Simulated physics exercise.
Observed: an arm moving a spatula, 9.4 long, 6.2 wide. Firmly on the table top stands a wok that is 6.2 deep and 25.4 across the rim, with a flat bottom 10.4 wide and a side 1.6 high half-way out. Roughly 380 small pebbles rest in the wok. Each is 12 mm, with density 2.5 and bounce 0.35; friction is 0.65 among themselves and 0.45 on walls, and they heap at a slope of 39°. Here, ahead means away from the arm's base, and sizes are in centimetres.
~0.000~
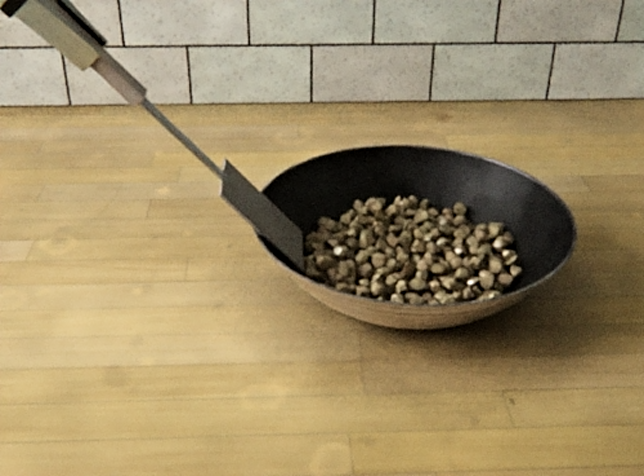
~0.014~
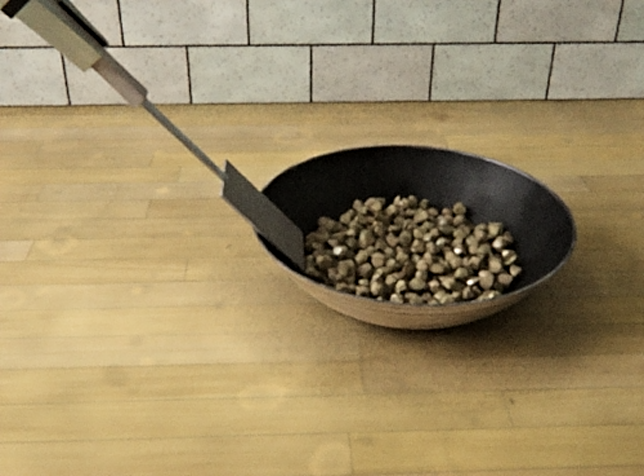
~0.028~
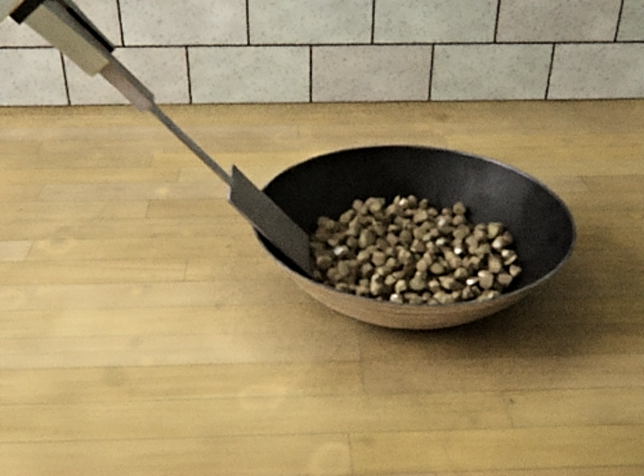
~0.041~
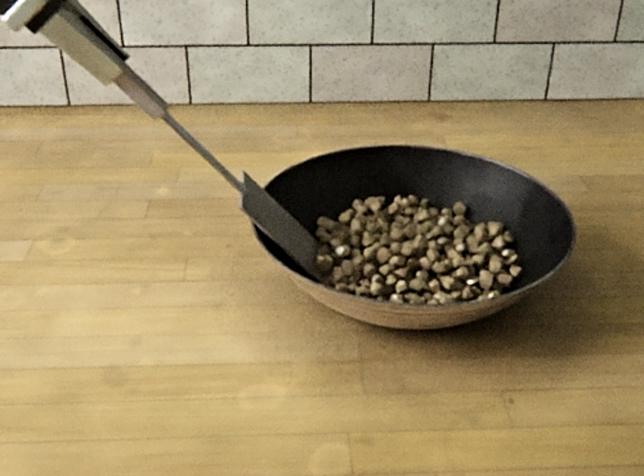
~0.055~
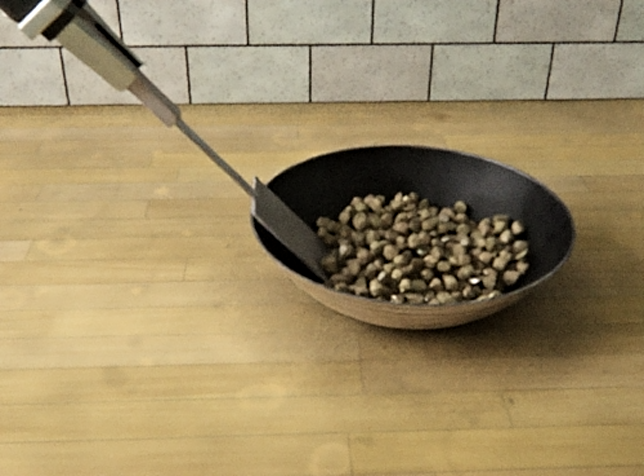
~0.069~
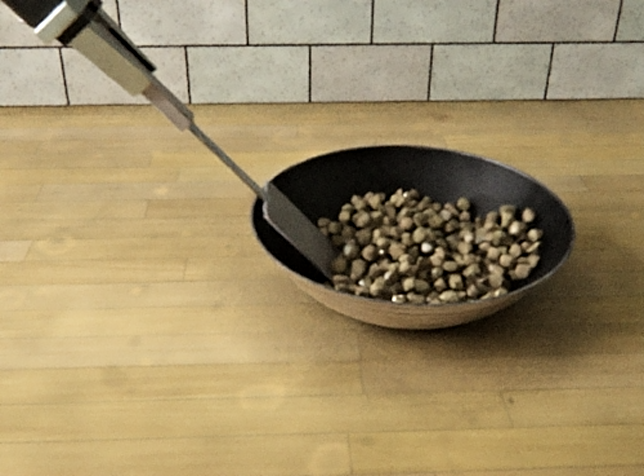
An arm slides a spatula down into a wok, pushing small brown pebbles to the right.
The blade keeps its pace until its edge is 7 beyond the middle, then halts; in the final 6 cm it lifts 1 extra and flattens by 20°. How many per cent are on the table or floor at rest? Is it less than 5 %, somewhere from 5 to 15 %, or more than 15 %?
It is from 5 to 15 %.
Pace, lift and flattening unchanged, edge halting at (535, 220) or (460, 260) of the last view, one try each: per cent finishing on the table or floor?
Try 1: Approx. 40 %; try 2: Approx. 5 %.
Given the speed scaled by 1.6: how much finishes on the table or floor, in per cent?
Around 20 percent would finish on the table or floor.
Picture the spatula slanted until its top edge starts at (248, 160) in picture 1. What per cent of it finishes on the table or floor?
I'd estimate close to 15 per cent.
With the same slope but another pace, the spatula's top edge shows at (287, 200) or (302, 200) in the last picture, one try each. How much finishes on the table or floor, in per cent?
Respectively, some 20 and 25 per cent.
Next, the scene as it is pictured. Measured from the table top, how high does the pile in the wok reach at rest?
Some 7.5 cm above the table.
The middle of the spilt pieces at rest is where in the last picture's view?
In the last view, it's around (612, 257).
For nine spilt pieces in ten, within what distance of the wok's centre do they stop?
About 25 cm.
After 0.13 s, sloping 49°, highest piece 8 above the table; 377 in the wok.
After 0.20 s, sloping 41°, highest piece 9 above the table; 372 in the wok, 5 on the blade or in flight.
After 0.43 s, sloping 29°, highest piece 7 above the table; 347 in the wok, 30 on the table or floor.
After 1.48 s, sloping 29°, highest piece 7 above the table; 346 in the wok, 31 on the table or floor.
At rest, 346 in the wok, 31 on the table or floor. That is 8 % on the table or floor.
